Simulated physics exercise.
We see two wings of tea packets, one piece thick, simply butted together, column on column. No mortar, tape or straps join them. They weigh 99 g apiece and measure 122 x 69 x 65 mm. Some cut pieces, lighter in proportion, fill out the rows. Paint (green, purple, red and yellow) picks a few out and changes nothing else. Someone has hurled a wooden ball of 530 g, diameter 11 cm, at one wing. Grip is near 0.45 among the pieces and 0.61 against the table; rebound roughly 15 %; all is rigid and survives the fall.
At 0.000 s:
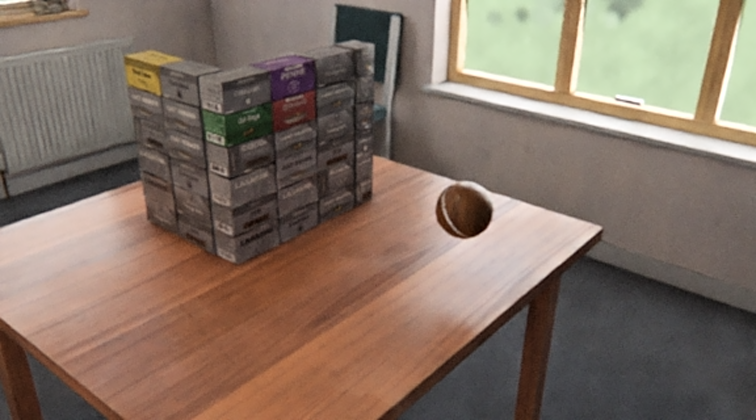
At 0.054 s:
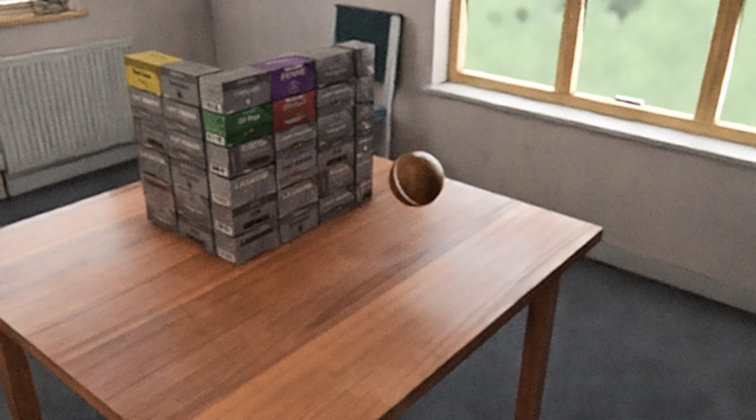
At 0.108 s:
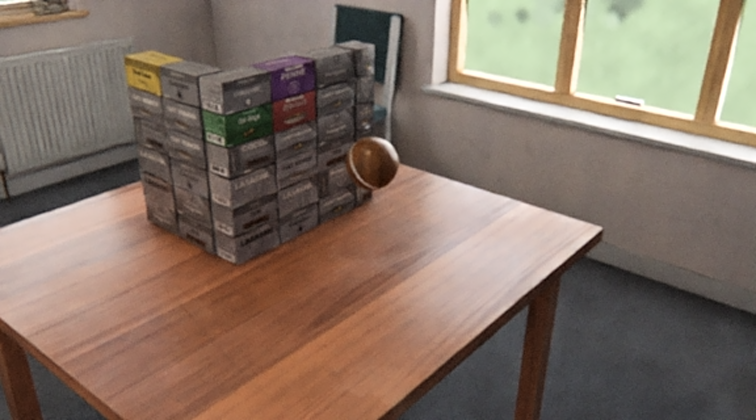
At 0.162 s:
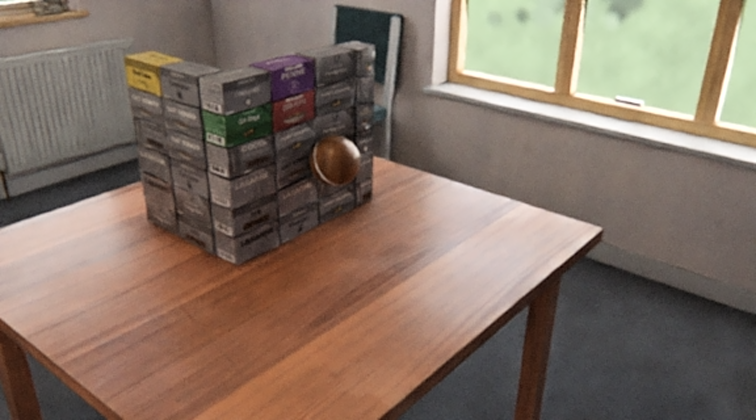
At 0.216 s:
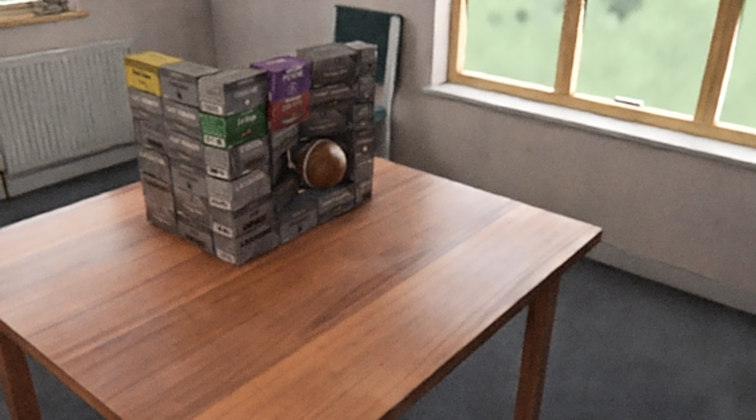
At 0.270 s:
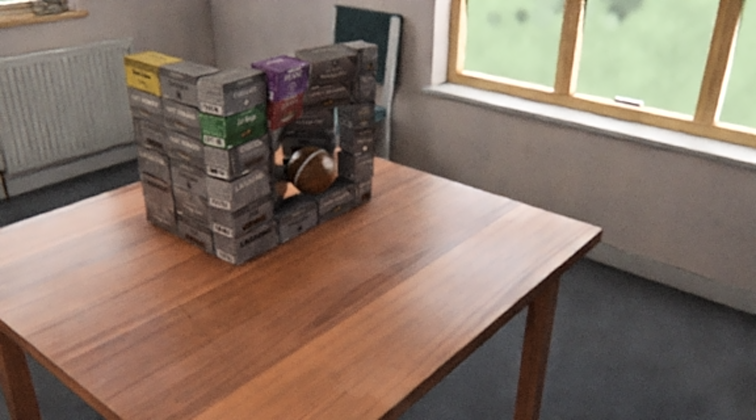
A brown wooden ball flies leftward from the right side of a wooden table, seen from slightly above by a still camera in a room with a radiator and windows. Grey packets form two joined walls on the table, with yellow at the left corner and green, purple and red nearer the middle. The ball strikes the right wall, pushes packets inward and opens a gap, slowing inside it as the purple and red packets tilt slightly.
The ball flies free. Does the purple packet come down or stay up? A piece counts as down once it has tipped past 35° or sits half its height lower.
It comes down.
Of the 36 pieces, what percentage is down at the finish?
About 45 per cent.
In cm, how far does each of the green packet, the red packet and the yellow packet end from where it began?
Green 0, red 36, yellow 0.
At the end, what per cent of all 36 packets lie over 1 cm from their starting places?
45 per cent.
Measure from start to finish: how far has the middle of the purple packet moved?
Some 29 cm.
By 0.38 s, ball still moving; 3 of the 36 packets down; purple packet tilted 16°; red packet tilted 16°.
By 0.56 s, ball still moving; 10 of the 36 packets down; purple packet tilted 48°, 10 cm lower; red packet tilted 59°, 10 cm lower.
By 1.14 s, ball at rest; 10 of the 36 packets down; purple packet tilted 57°, 24 cm lower; red packet tilted 61°, 23 cm lower.
By 1.56 s, ball at rest; 16 of the 36 packets down; purple packet tilted 62°, 24 cm lower; red packet tilted 62°, 24 cm lower.
When it is over (1.8 s), ball at rest; 16 of the 36 packets down; purple packet tilted 62°, 24 cm lower; red packet tilted 62°, 24 cm lower; green packet moved 9 mm. In pixels of the last frame, middles, purple packet near (252, 163), red packet near (227, 171).
